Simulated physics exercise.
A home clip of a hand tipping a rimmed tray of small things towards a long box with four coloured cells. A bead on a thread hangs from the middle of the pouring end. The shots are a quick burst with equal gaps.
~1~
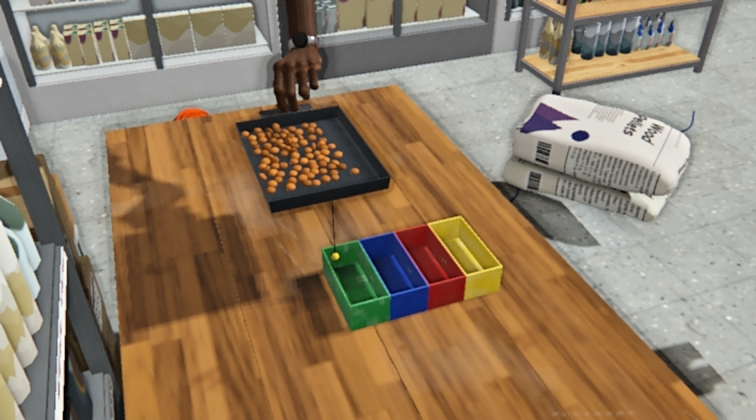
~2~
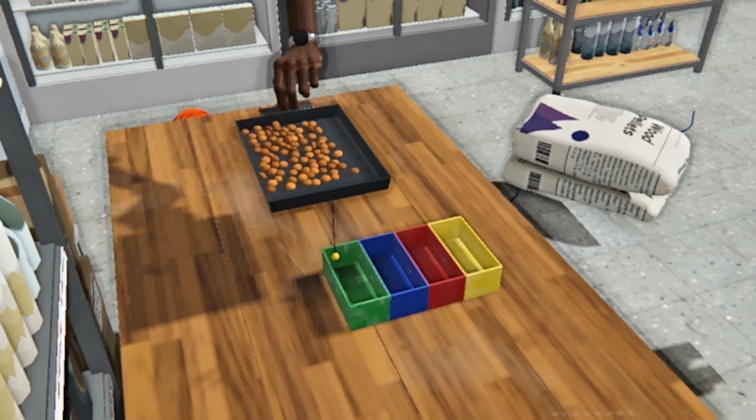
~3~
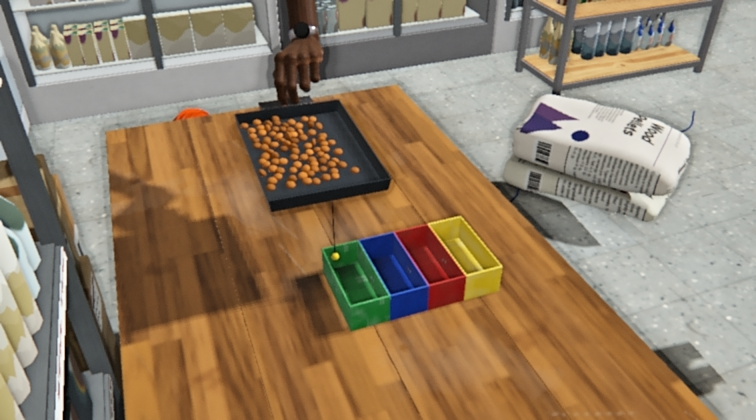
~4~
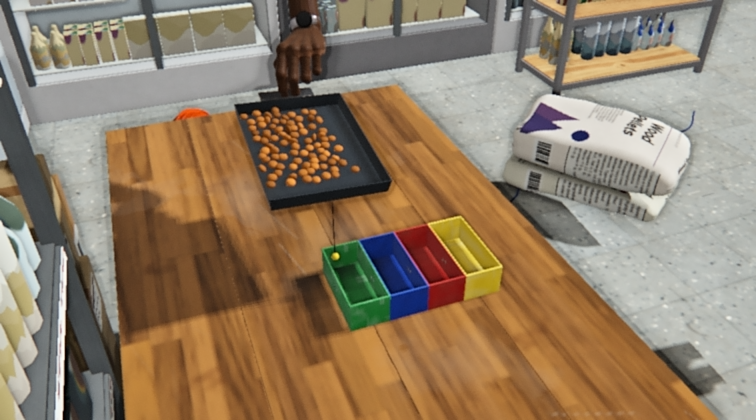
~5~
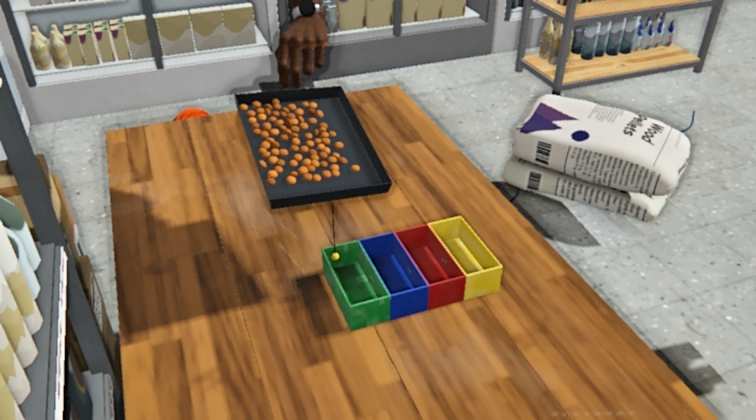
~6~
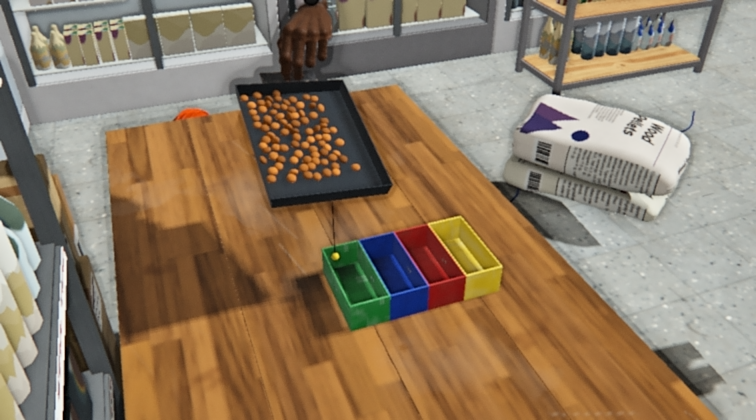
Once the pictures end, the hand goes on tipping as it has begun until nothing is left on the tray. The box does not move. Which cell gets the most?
It favours the blue compartment.
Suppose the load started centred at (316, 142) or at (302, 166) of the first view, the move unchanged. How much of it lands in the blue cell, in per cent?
Near 80 % and 60 %.
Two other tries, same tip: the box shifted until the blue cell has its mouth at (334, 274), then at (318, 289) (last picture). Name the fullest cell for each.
One: That red cell. Two: That yellow cell.
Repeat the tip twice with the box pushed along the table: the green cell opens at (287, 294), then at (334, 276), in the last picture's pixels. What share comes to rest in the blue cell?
Roughly 0 per cent, and 60 per cent.
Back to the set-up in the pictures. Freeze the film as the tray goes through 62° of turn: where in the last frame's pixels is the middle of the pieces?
Close to (361, 181).
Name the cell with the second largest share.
Next in line is green.
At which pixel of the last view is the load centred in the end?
Close to (391, 287).
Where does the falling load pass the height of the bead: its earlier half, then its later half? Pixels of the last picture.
Around (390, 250) and then (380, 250).
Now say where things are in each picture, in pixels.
Corners of the pouring end at (270, 200) and (388, 176), level; middle of the load at (293, 152), bits of cat kibble; bead on its thread at (335, 257); green cell at (370, 311); blue cell at (409, 301); red cell at (447, 291); yellow cell at (483, 281), in the first frame.
Corners of the pouring end at (270, 200) and (388, 176), level; middle of the load at (293, 151), in the second frame.
Corners of the pouring end at (271, 199) and (389, 178), tipped barely, lowest at the right corner; middle of the load at (293, 147), in the third frame.
Corners of the pouring end at (271, 198) and (389, 180), tipped a little, lowest at the right corner; middle of the load at (293, 142), in the fourth frame.
Corners of the pouring end at (272, 198) and (390, 181), tipped a little, lowest at the right corner; middle of the load at (294, 137), in the fifth frame.
Corners of the pouring end at (273, 197) and (390, 183), tipped clearly, lowest at the right corner; middle of the load at (294, 132); green cell at (370, 311); blue cell at (409, 301); red cell at (447, 291); yellow cell at (483, 281), in the sixth frame.
Soon, tray tipped steeply; nearly all on the tray; a stray few falling or outside the box.
A while on, tray tipped right over; about half on the tray; about a third in the blue cell; a small part in the green cell; a small part falling or outside the box.
Towards the end, tray tipped past a quarter turn; most in the blue cell; about a quarter in the green cell; a stray few in the red cell; a stray few falling or outside the box.
Finally, tray tipped past a quarter turn; most in the blue cell; about a quarter in the green cell; a stray few in the red cell; none in the yellow cell; a stray few outside the box.
